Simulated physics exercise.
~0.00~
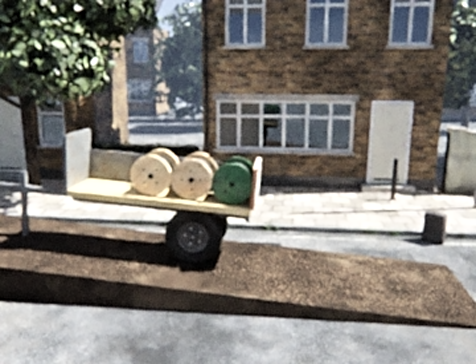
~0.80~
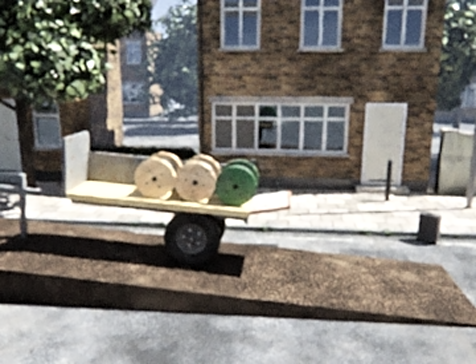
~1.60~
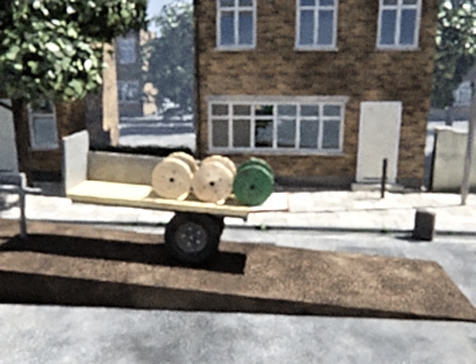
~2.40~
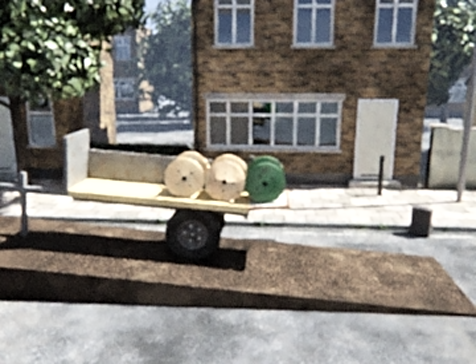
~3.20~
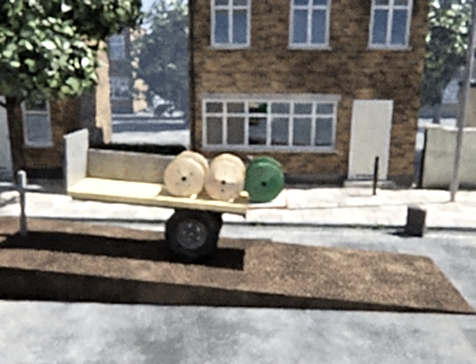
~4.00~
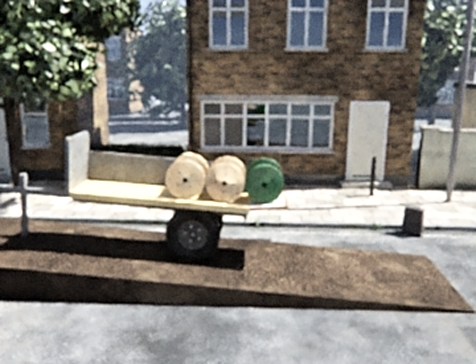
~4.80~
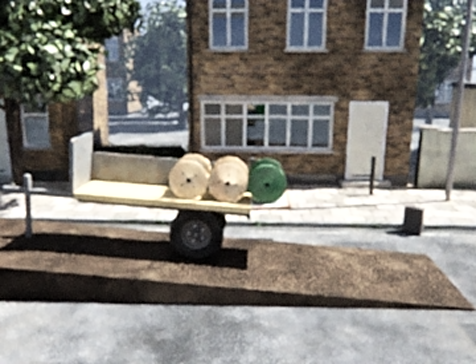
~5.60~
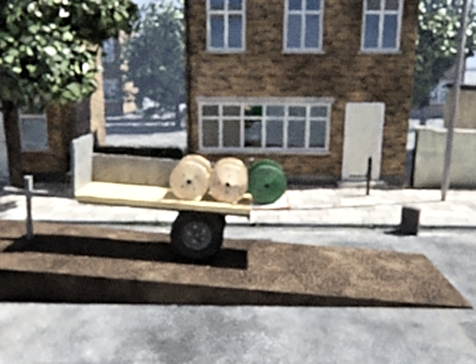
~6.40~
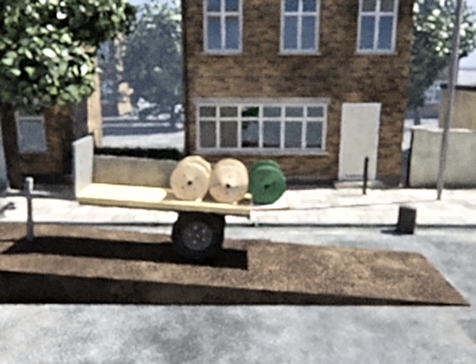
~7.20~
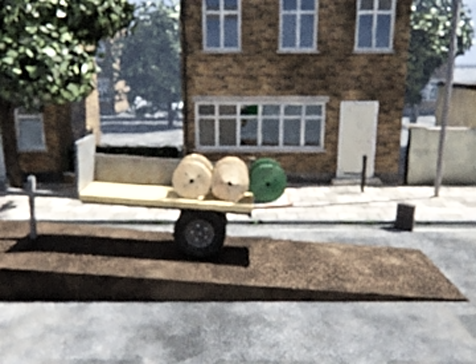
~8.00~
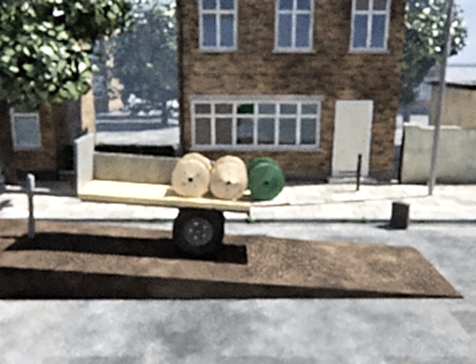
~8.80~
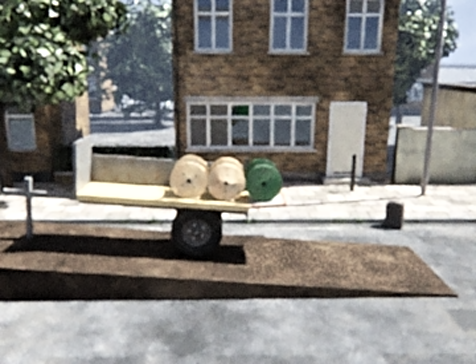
On a street in front of a brick house, a trailer stood on a dirt-coloured ramp as its tailgate dropped open, and two pale cable reels and a green one rolled right together until the green one came to rest out on the lowered gate.
